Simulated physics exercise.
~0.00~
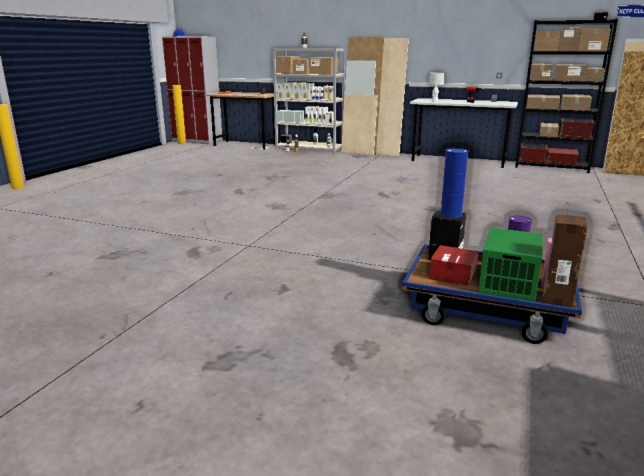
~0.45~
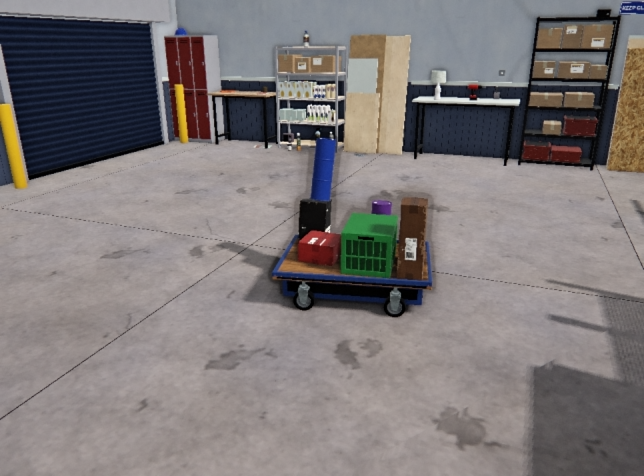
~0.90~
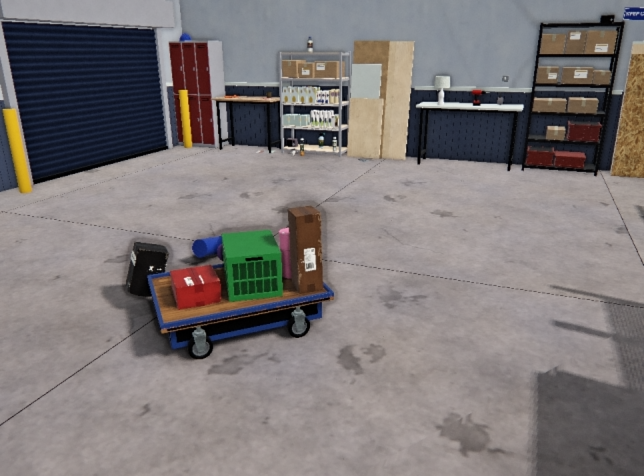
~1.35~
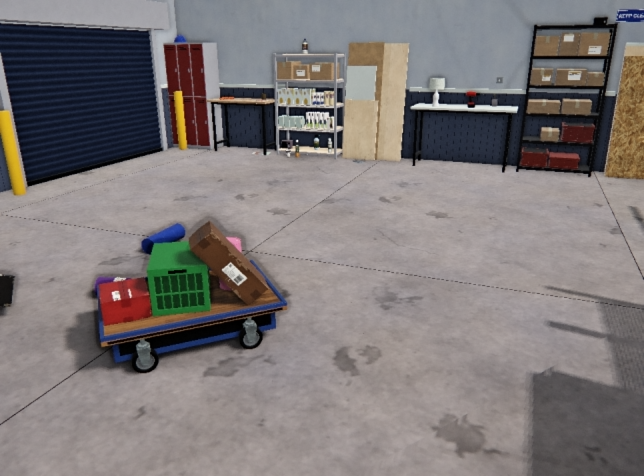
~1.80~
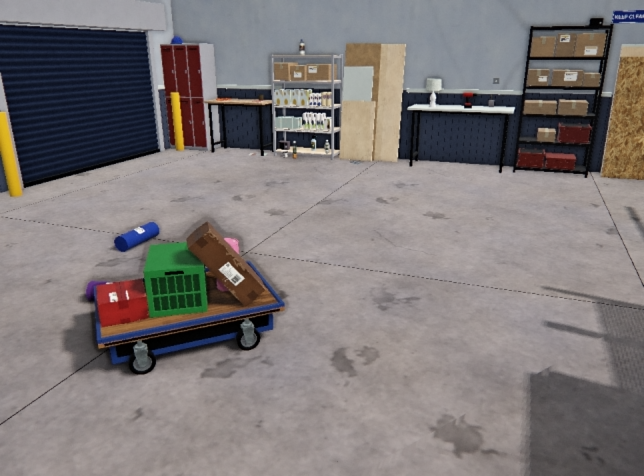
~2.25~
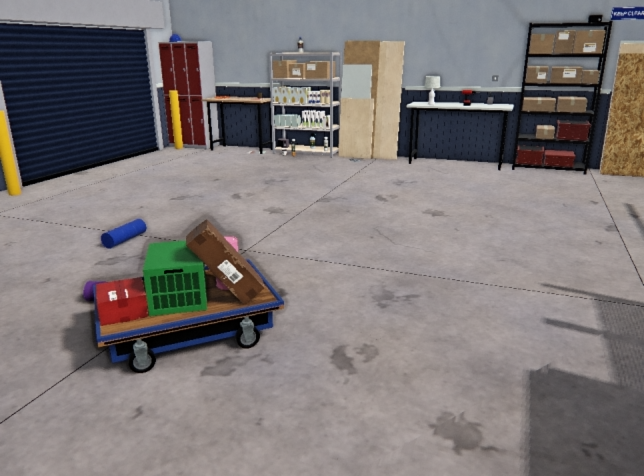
To begin with, a flat cart in a garage bay carries a tall blue cylinder, a black box, a red parcel, a green crate, an upright brown box and smaller purple and pink items. It rolls left across the concrete, and the blue cylinder and black box start to lean. As the cart swings round, both topple off its far side. The brown box then tips against the green crate as the cart stops at the left. The black box slides out of view, while the blue cylinder rolls away and ends up lying on the floor behind the cart.
